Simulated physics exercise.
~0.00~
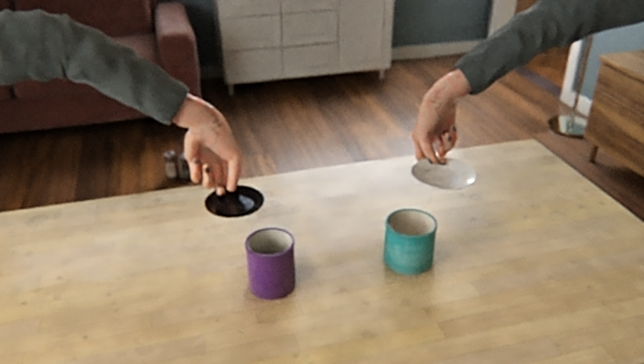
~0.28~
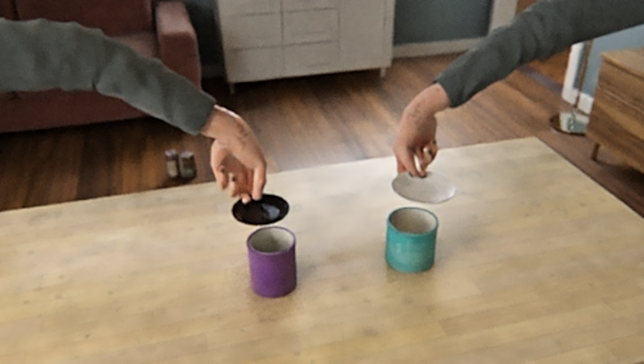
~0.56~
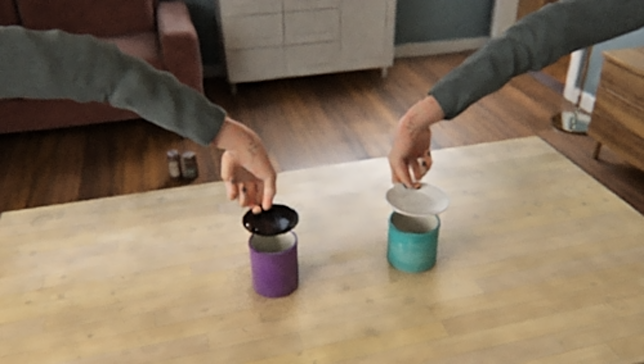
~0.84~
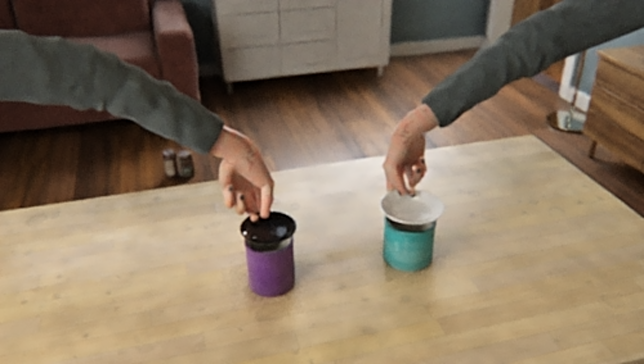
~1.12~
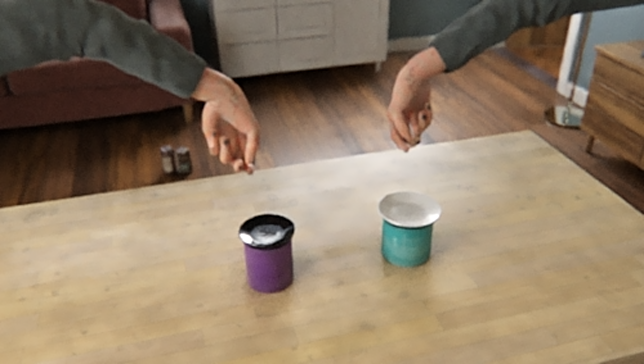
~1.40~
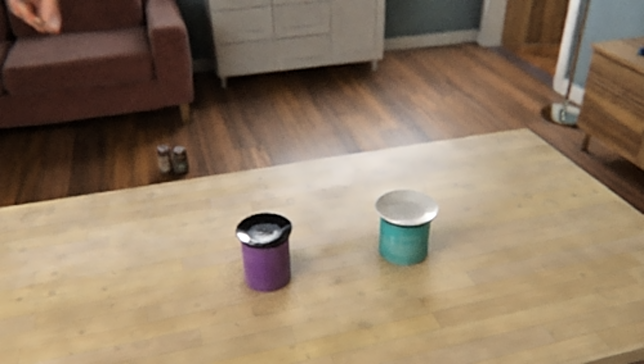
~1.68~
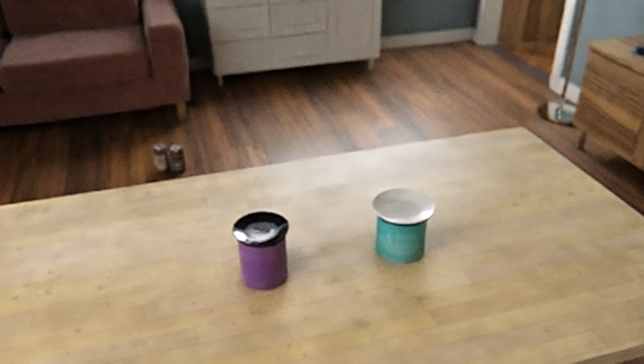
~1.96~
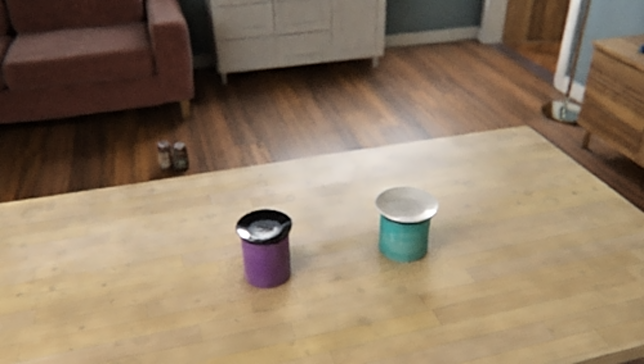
Two hands lower a black plate and a white saucer onto pots, where they rest.
